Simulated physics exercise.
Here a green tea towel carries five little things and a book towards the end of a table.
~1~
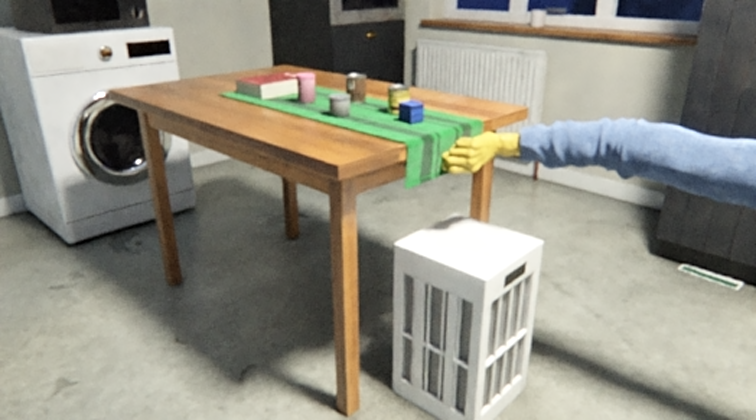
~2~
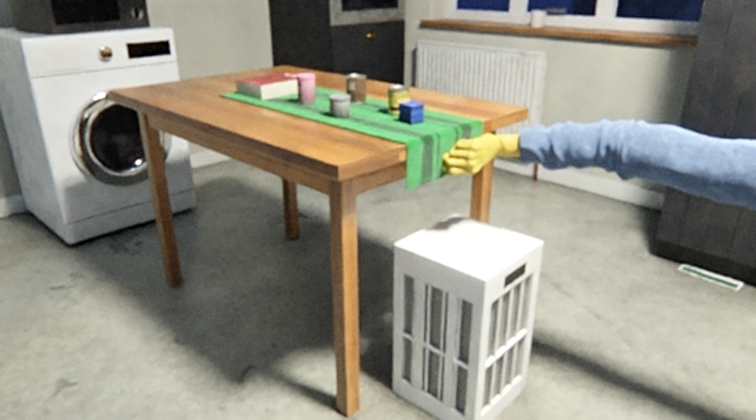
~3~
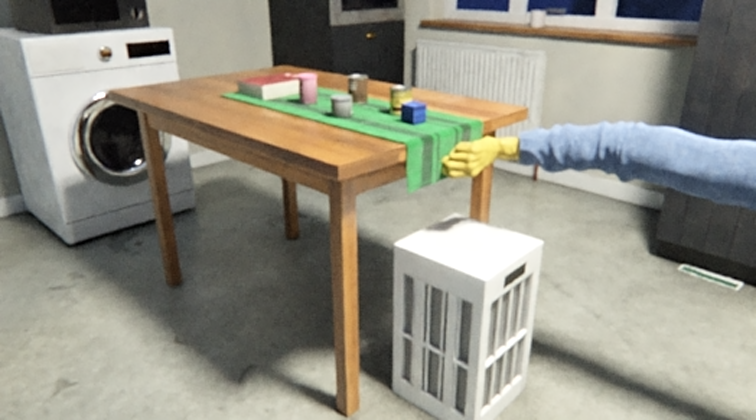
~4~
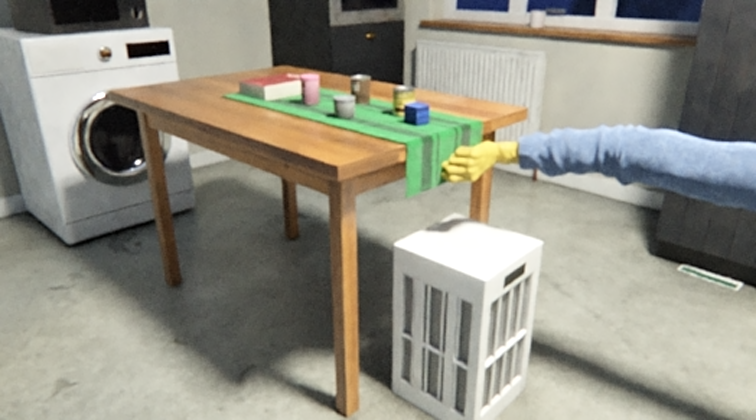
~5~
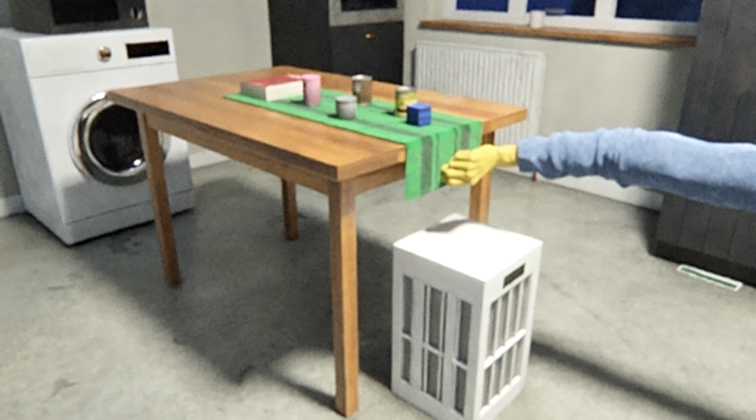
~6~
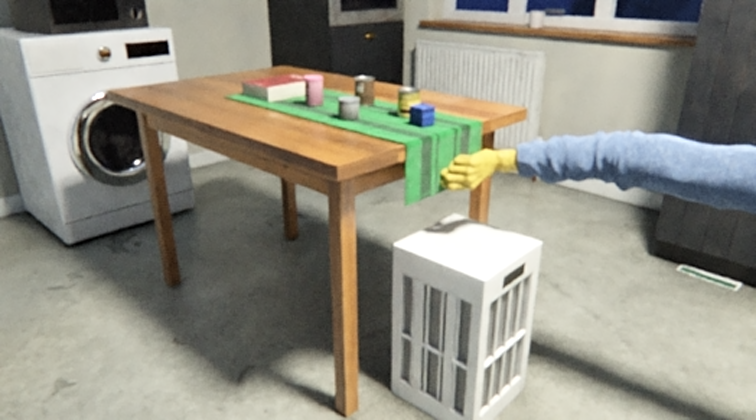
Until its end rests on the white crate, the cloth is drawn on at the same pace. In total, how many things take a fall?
From here the drop count reads one, plain and simple.
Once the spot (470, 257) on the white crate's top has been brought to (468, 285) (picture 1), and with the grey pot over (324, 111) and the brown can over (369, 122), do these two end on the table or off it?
Result: Grey pot still there, brown can gone.
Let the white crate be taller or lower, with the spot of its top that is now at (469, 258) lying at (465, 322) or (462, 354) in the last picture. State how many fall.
The count comes out 3 and 4.
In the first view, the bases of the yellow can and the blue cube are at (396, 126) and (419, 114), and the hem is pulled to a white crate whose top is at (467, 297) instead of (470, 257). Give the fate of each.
Result: Yellow can gone, blue cube gone.
Early on, hem near (444, 207); all still up.
Midway, hem on the crate; blue cube gone.
Finally, hem on the crate; blue cube gone. The count of fallen things is one.
